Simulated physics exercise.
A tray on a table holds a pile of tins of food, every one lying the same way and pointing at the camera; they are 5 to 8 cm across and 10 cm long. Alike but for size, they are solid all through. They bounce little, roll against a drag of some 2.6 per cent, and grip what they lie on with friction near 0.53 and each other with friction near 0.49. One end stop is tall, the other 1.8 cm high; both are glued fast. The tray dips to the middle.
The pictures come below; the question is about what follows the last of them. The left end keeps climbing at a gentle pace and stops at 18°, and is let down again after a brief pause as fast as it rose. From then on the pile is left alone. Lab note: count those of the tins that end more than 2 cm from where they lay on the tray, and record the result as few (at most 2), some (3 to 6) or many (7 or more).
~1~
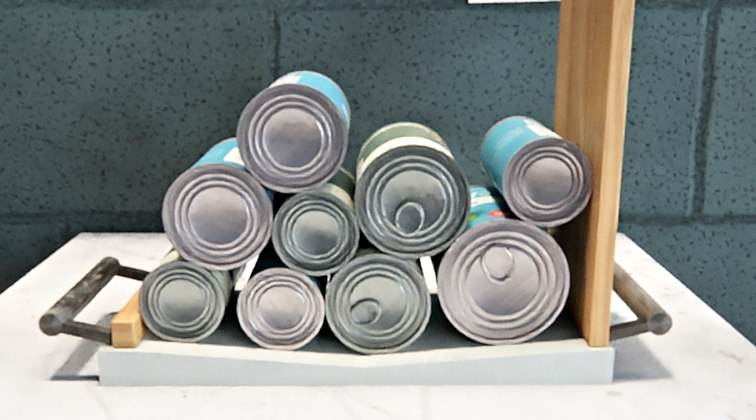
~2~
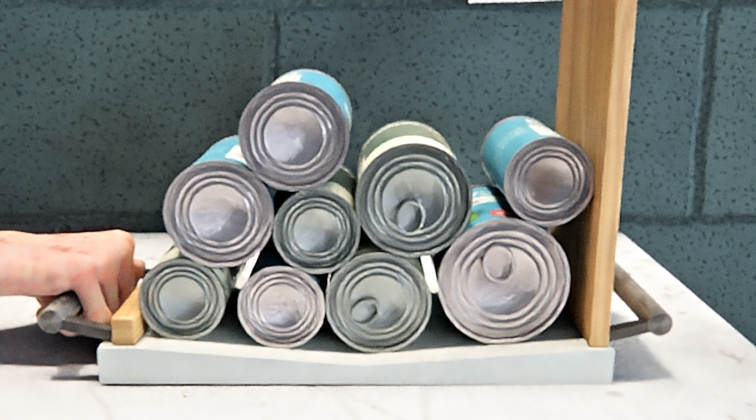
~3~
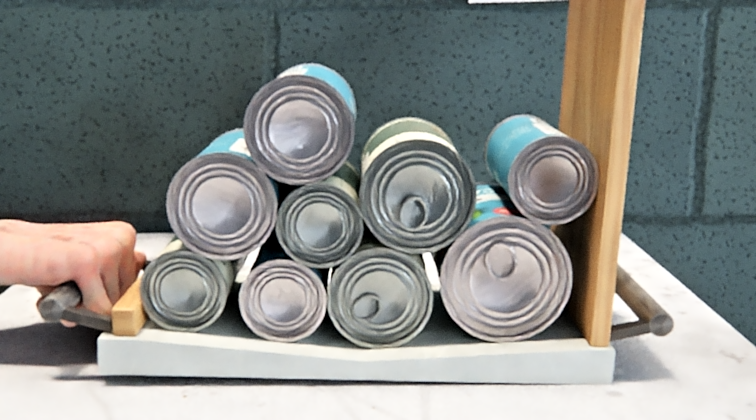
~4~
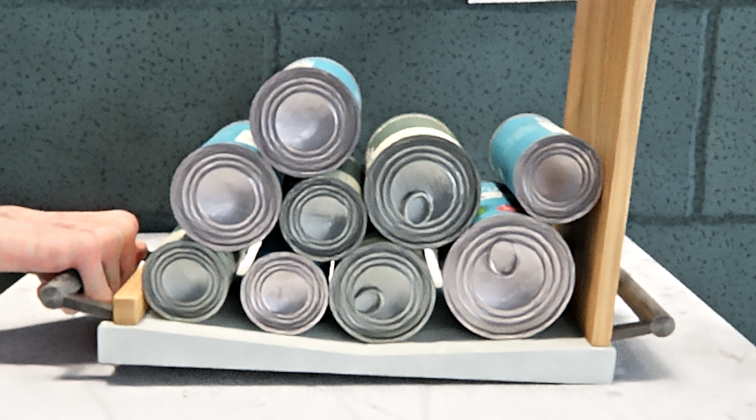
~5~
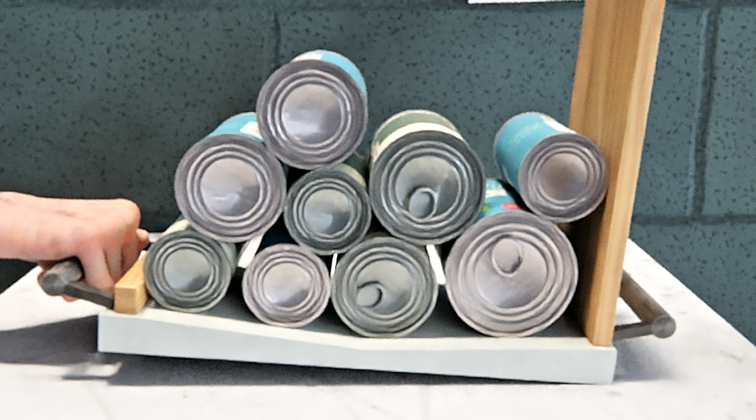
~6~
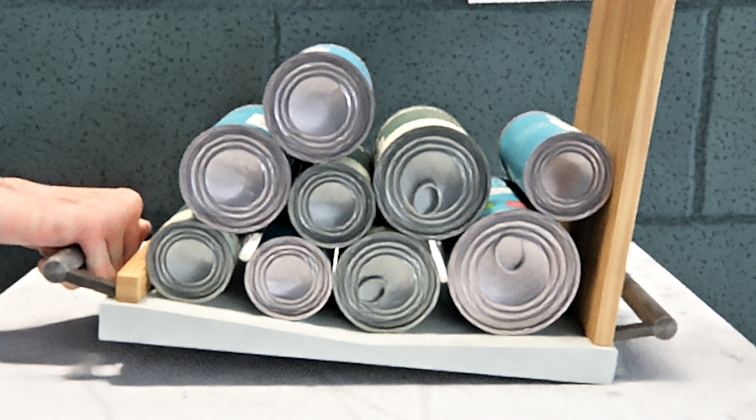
Recorded: Few.
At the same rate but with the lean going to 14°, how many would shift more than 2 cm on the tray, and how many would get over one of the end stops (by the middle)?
Counts: 0 then 0.
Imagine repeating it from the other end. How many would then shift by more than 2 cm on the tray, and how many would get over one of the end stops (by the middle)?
In that case the tally is 4 shifting and 3 getting out.
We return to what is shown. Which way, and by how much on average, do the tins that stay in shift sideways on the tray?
Mean shift: Near 0 cm, rightward.
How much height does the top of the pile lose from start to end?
The top ends up around 0 cm lower.
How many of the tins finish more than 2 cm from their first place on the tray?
A total of 0.
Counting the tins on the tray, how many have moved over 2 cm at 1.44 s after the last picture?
By that point it's 0 of them.
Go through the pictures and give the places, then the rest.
In the first frame, 9 tins, 4 on the base, highest (292, 139); left lip (1.8 cm) (122, 321); right tall panel (23 cm) (615, 125).
Tray just starting; stops (122, 318) and (617, 125); pile unchanged, in the second frame.
Left end up 2°; stops (123, 309) and (623, 125); pile unchanged, in the third frame.
Left end up 3°; stops (124, 298) and (629, 125); pile unchanged; bottom ones (185, 282) (285, 294) (382, 294) (509, 278), in the fourth frame.
Left end up 4°; stops (126, 286) and (636, 125); pile unchanged, in the fifth frame.
Left end up 6°; stops (128, 275) and (643, 125); pile unchanged, in the sixth frame.
Then, 0.77 s after the last picture, left end up 18°; 0 now displaced over 2 cm.
Then, 1.44 s after the last picture, left end up 9°; 0 now displaced over 2 cm.
Then, 2.07 s after the last picture, tray level; 0 now displaced over 2 cm.
All still, 2.5 s past the final picture, 0 moved over 2 cm; not one over the end stops; top of the pile 17 cm high, from 17 cm.
